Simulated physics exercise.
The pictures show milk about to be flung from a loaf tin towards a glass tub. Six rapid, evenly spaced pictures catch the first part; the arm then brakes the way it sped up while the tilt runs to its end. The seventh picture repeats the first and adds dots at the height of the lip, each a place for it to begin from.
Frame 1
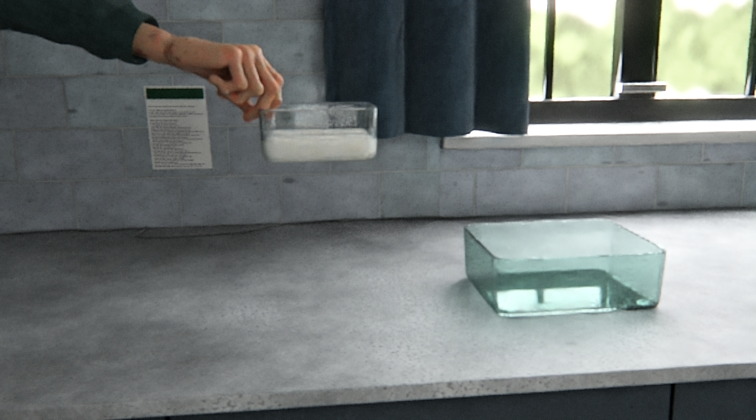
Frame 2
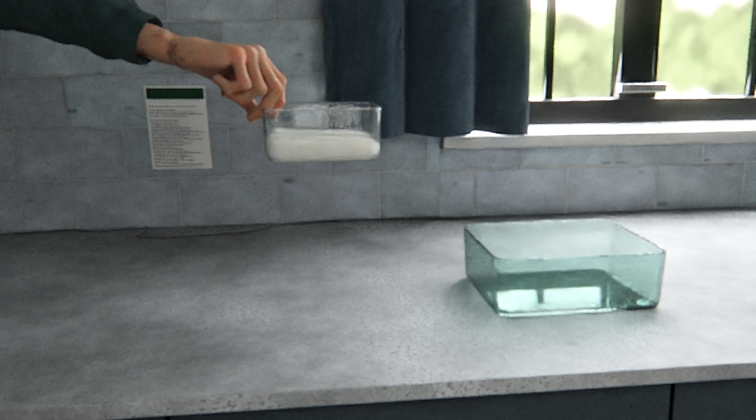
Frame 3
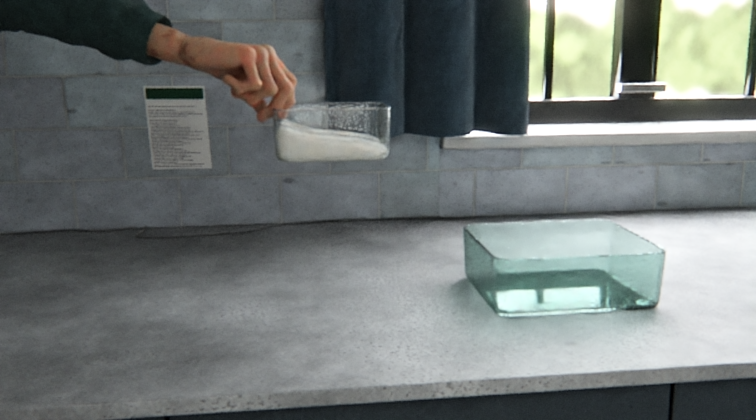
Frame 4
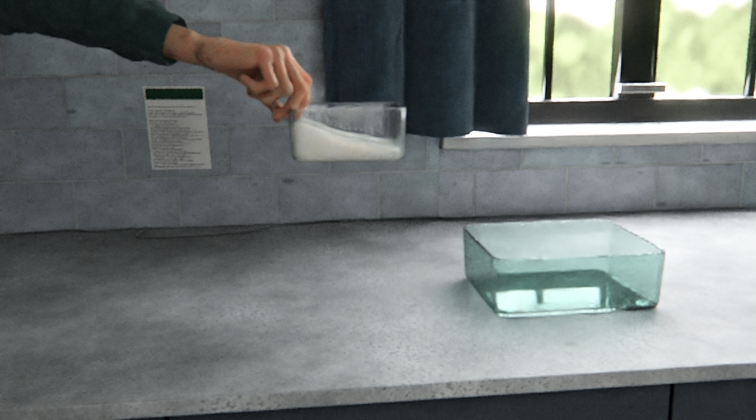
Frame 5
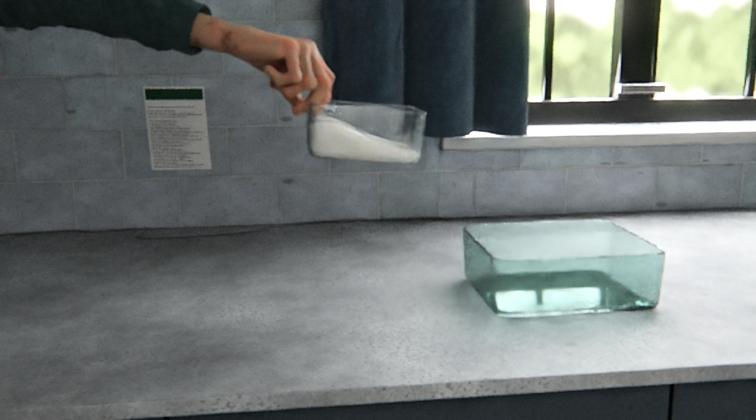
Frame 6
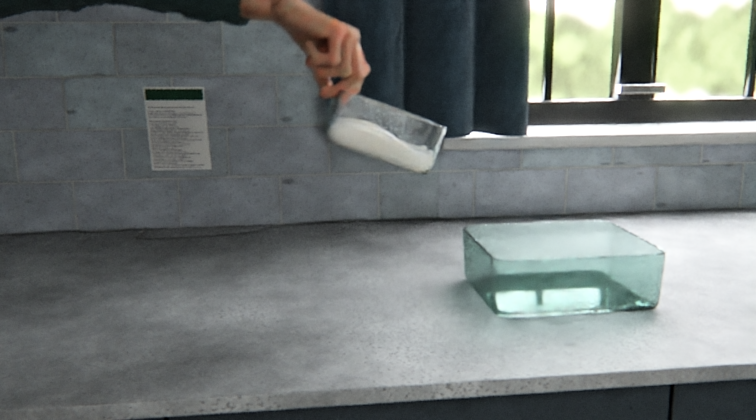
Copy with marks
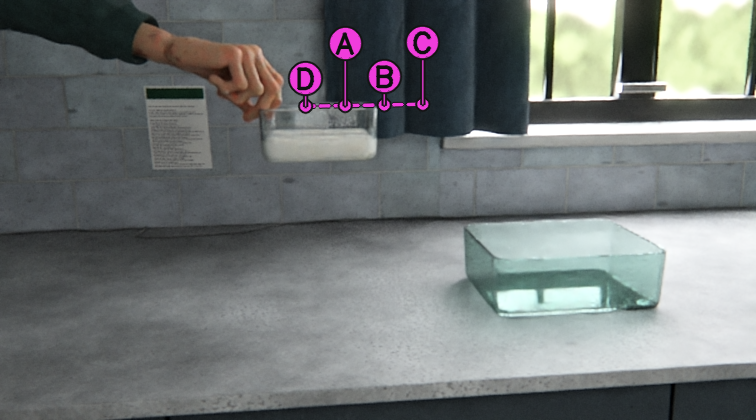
A hand holding a clear container of white liquid moved slowly to the right above a gray counter, the liquid sloshing inside, then tilted it down toward the right, while a greenish glass tub sat still.
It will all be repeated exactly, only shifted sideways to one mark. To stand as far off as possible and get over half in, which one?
Use dot A.
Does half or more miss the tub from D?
Yes, it does.
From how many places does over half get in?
Three of them.
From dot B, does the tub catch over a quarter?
Yes, it does.
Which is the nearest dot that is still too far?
That would be D.
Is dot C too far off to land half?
No.
On the marked copy, A at (345, 105); B at (384, 104); C at (422, 104); D at (305, 106).
Choosing A, about 67 % lands in the tub, 20 % falls short and 13 % goes beside or beyond.
Choosing B, about 68 % lands in the tub, 16 % falls short and 16 % goes beside or beyond.
Choosing C, about 83 % lands in the tub, 4 % falls short and 13 % goes beside or beyond.
Choosing D, about 29 % lands in the tub, 65 % falls short and 6 % goes beside or beyond.
